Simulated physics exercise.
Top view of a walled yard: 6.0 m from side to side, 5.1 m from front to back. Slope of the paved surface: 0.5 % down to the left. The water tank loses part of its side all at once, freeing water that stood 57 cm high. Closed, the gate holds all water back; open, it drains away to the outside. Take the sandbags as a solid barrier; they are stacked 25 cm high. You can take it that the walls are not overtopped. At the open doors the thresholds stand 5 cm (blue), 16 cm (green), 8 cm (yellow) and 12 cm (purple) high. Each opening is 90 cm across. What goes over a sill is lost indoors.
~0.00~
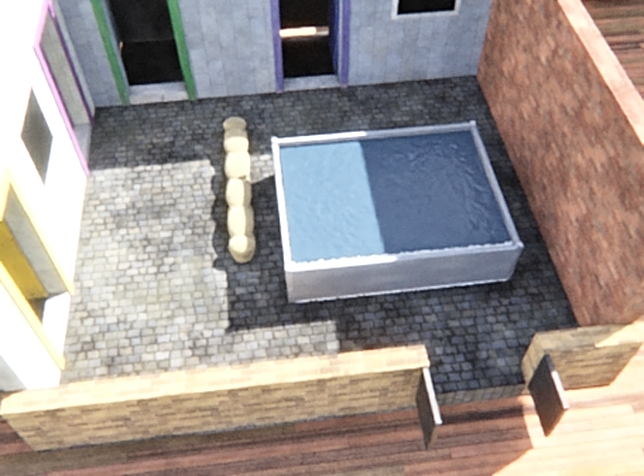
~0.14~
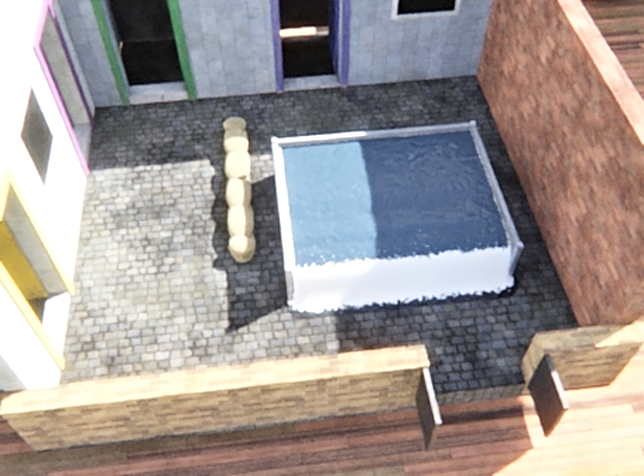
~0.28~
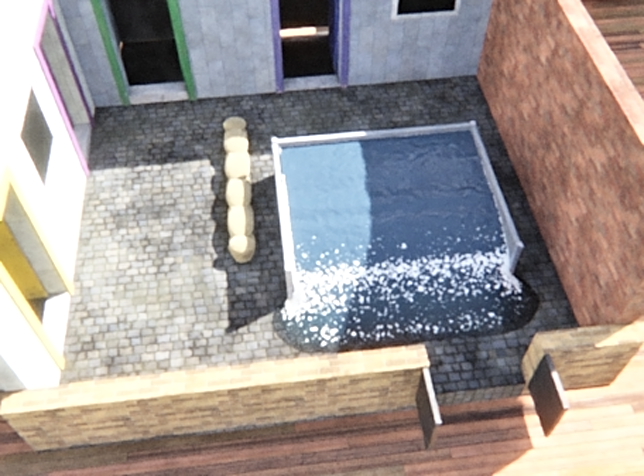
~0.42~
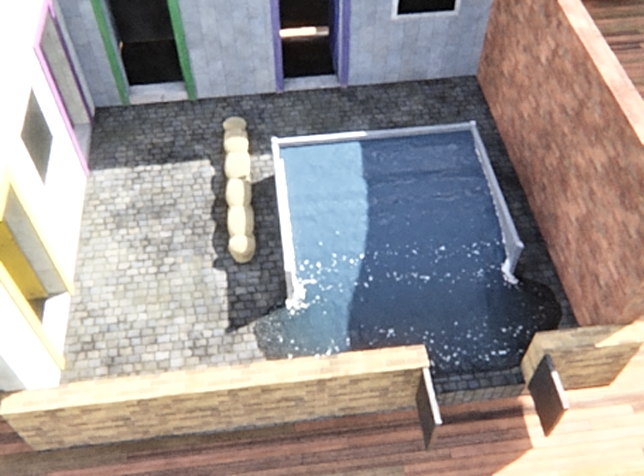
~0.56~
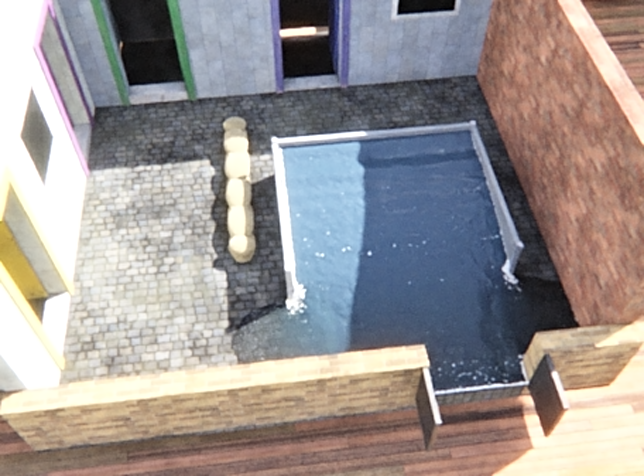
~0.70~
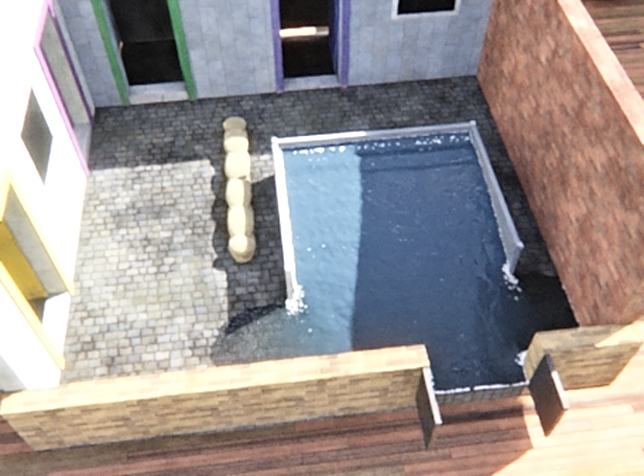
Water bursts from the tank's front side and spreads across the paved yard toward the low wall.
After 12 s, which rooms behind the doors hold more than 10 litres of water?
Room by room: Behind the blue door more than 10 litres, behind the green door 10 litres at most, behind the yellow door more than 10 litres, behind the purple door 10 litres at most.
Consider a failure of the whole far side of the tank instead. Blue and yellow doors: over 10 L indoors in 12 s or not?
Compared with that limit, blue goes higher while yellow goes higher.
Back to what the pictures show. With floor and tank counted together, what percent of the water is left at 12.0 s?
That would be close to 52 per cent.
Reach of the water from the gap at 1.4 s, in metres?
Around 3.6 metres.
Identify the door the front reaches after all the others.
Last: Blue.
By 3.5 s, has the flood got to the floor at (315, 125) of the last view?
Looks like it's not yet wet.
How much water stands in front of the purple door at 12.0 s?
Around 8.0 cm there.
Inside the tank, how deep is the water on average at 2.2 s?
The average depth is around 19 cm.
After 1.4 s water covers 20 % of the floor and is deepest (42 cm) near (383, 380); blue door not reached, green door not reached, yellow door not reached, purple door not reached.
After 2.2 s water covers 35 % of the floor and is deepest (34 cm) near (380, 365); blue door not reached, green door not reached, yellow door 16 cm at the sill, 2 L in, purple door not reached.
After 3.5 s water covers 50 % of the floor and is deepest (24 cm) near (72, 416); blue door not reached, green door not reached, yellow door 20 cm at the sill, 68 L in, purple door 3 cm at the sill, 0 L in.
After 7.0 s water covers 90 % of the floor and is deepest (12 cm) near (304, 91); blue door 9 cm at the sill, 6 L in, green door 9 cm at the sill, 0 L in, yellow door 9 cm at the sill, 132 L in, purple door 6 cm at the sill, 0 L in.
After 12.0 s water covers 95 % of the floor and is deepest (8 cm) near (55, 418); blue door 6 cm at the sill, 32 L in, green door 8 cm at the sill, 0 L in, yellow door 7 cm at the sill, 133 L in, purple door 8 cm at the sill, 0 L in.
